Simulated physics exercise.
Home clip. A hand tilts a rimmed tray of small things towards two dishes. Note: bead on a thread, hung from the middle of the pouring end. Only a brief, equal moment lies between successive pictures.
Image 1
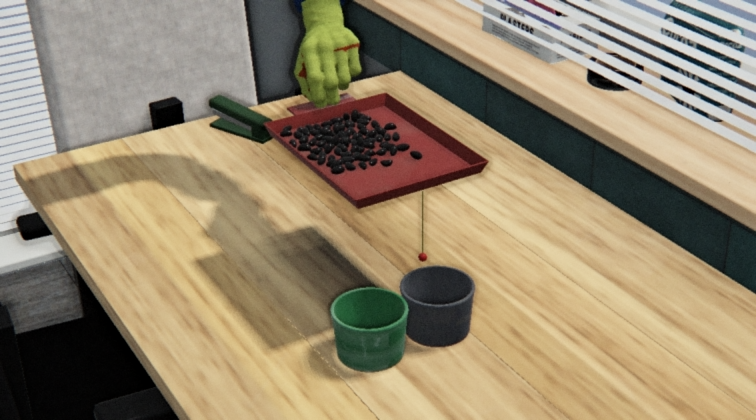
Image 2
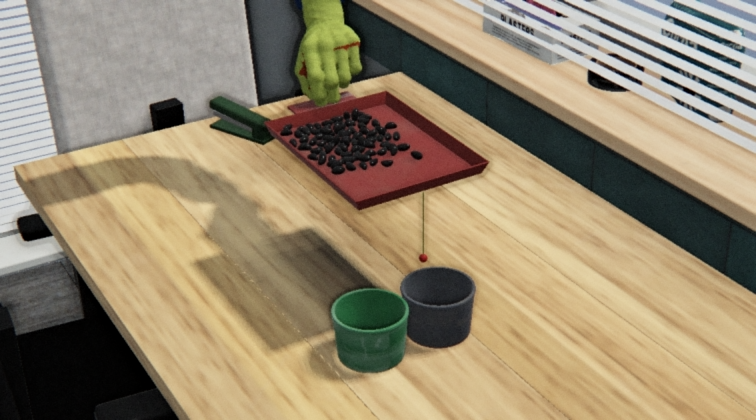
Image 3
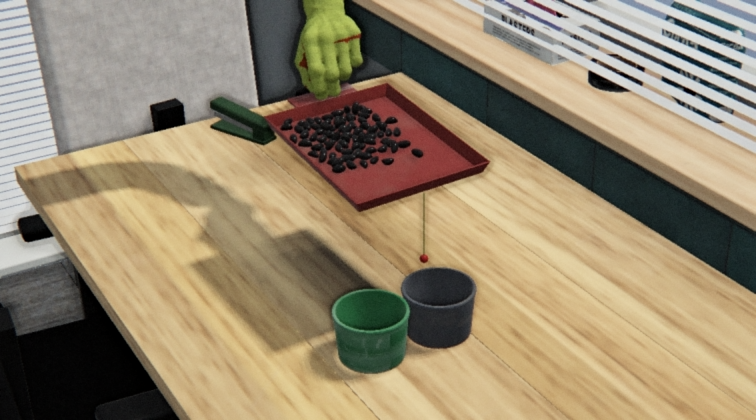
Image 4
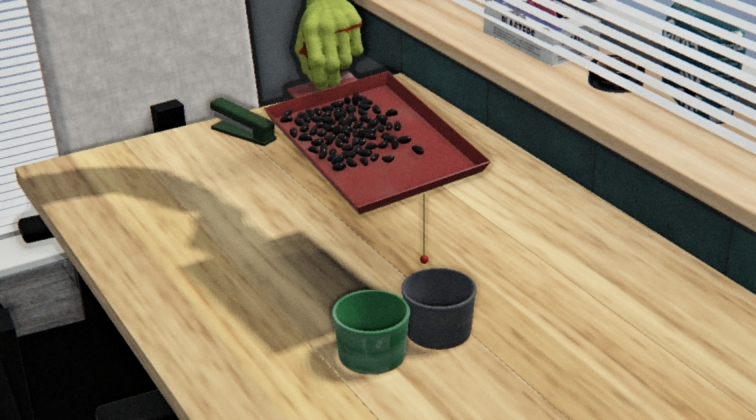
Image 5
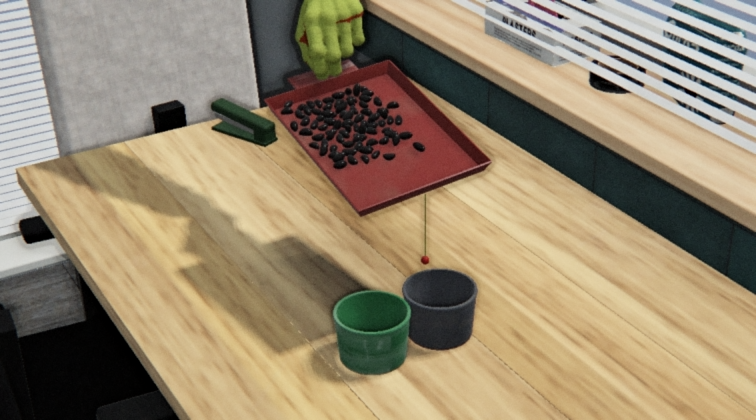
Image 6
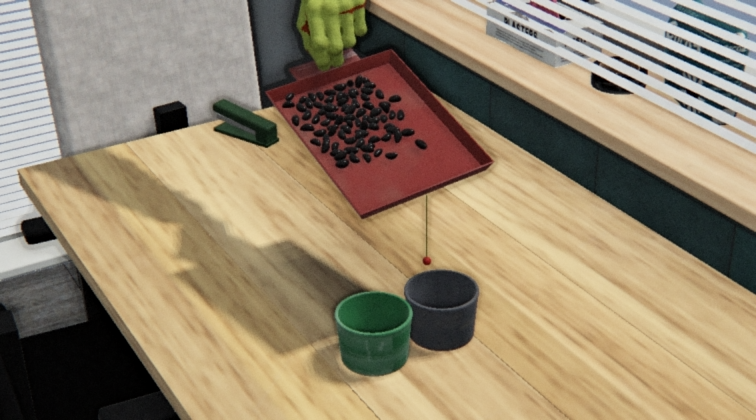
A green hand raised the back of a red tray of black beans, gradually tilting it toward a green dish and a gray dish on a wooden table, while the beans stayed bunched near the hand.
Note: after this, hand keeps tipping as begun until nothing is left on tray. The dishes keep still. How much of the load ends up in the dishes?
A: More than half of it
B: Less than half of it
Option A: More than half of it.
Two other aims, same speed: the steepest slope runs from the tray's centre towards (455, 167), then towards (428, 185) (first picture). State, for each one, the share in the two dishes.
For the first aim it is 0 in a hundred, for the second 60 in a hundred.
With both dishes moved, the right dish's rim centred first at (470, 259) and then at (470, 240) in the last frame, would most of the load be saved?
Result - try one, below the halfway mark; try two, below the halfway mark.
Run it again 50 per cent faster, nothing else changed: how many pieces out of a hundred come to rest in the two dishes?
Roughly 80 percent.
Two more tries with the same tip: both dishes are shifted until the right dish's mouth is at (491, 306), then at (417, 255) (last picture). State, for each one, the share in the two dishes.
Around 0 % followed by around 0 %.
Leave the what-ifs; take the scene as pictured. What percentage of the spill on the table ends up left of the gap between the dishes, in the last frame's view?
My estimate is some 70 per cent.
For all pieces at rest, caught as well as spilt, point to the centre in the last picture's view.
The centre settles at about (380, 343).
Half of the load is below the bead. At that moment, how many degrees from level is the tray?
At some 80 degrees.
Shortly afterwards, tray tipped steeply; near two thirds on the tray; a little in the left dish; only a few in the right dish; near a quarter in the air.
Next, tray tipped right over; only a few on the tray; near two thirds in the left dish; a little in the right dish; a little outside both; a little in the air.
Some moments later, tray tipped past a quarter turn; near two thirds in the left dish; a little in the right dish; a little outside both.
In the end, tray tipped past a quarter turn; near two thirds in the left dish; a little in the right dish; a little outside both.
